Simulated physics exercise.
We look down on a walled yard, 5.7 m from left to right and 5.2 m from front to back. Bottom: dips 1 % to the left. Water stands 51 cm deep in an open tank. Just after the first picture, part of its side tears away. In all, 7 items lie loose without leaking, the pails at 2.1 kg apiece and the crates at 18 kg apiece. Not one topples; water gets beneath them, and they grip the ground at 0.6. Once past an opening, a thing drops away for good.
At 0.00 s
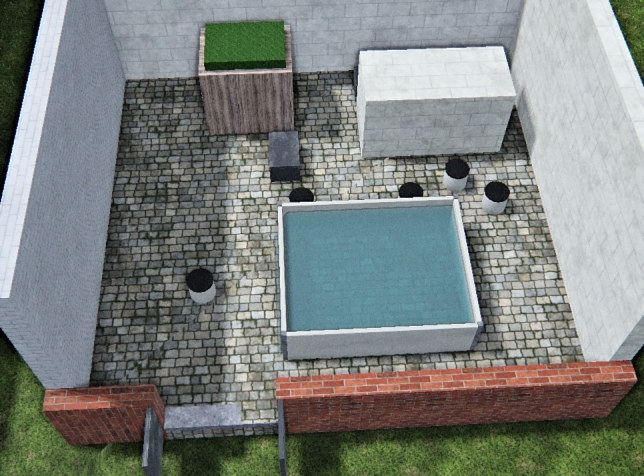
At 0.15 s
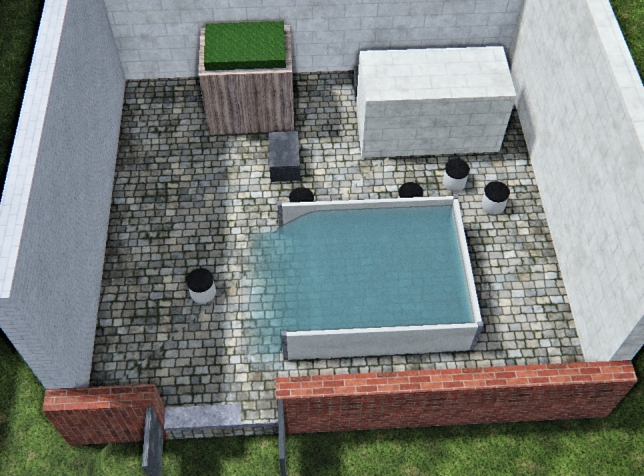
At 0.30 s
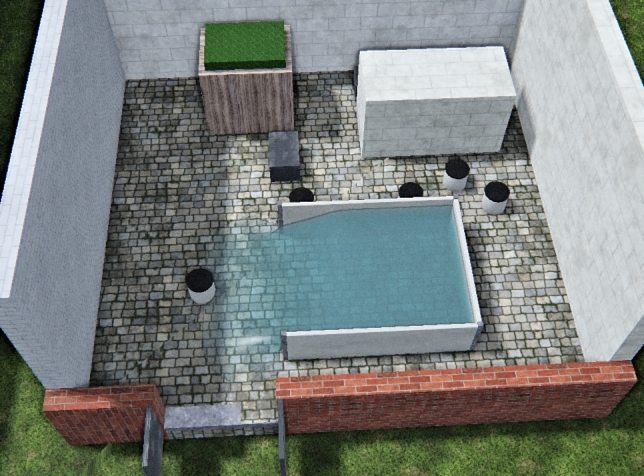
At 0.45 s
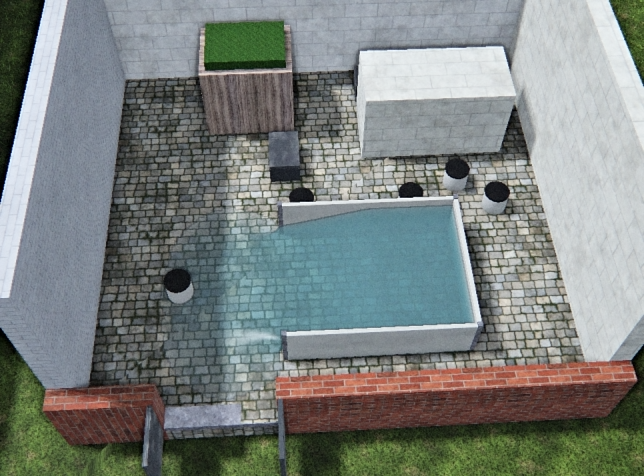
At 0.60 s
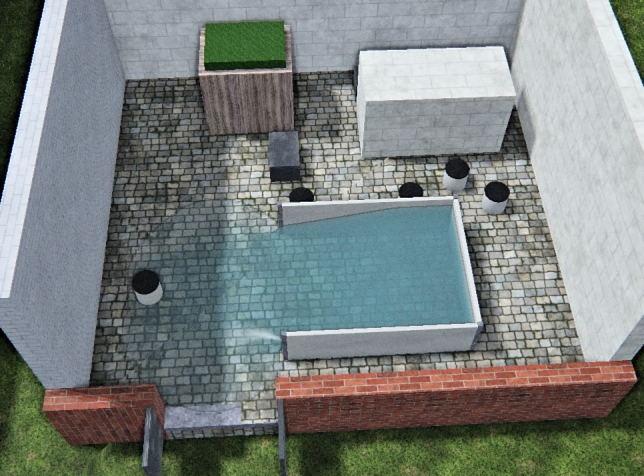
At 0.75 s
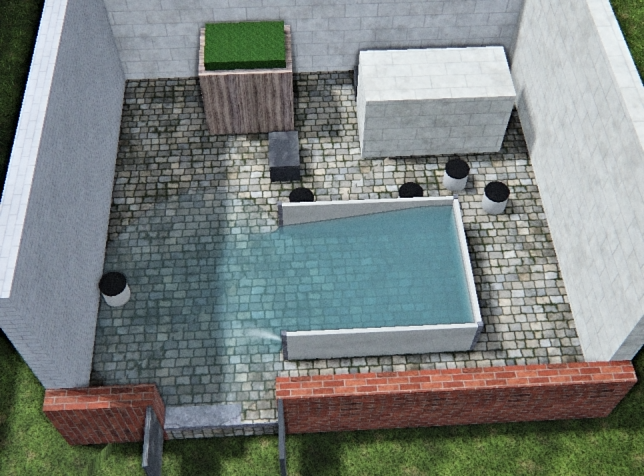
Water pours out of a tank's open left side, spreads across the paving, and pushes one pail left.
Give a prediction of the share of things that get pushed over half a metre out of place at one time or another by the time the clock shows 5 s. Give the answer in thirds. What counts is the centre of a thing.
Under a third.
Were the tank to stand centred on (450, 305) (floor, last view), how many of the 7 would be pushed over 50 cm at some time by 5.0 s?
Then 1.
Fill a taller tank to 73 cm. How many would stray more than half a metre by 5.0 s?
Then 2 of them.
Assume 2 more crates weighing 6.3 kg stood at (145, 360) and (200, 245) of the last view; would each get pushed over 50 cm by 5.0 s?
Taking them in turn, the first is above the mark and the second above the mark.
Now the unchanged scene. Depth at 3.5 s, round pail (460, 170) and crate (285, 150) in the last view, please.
0 and 0 cm.
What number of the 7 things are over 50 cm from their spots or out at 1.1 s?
At that moment it comes to 1.
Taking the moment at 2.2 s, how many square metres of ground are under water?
I'd estimate close to 12 m2.
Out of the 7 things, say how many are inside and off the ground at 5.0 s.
At that time the total is 1.
After 1.1 s 1 of 7 are over 50 cm from their spots; 1 afloat.
After 2.2 s 1 of 7 are over 50 cm from their spots; 1 afloat.
After 3.5 s 1 of 7 are over 50 cm from their spots; 1 afloat.
After 5.0 s 1 of 7 are over 50 cm from their spots, and 1 have been at some point; 1 afloat.
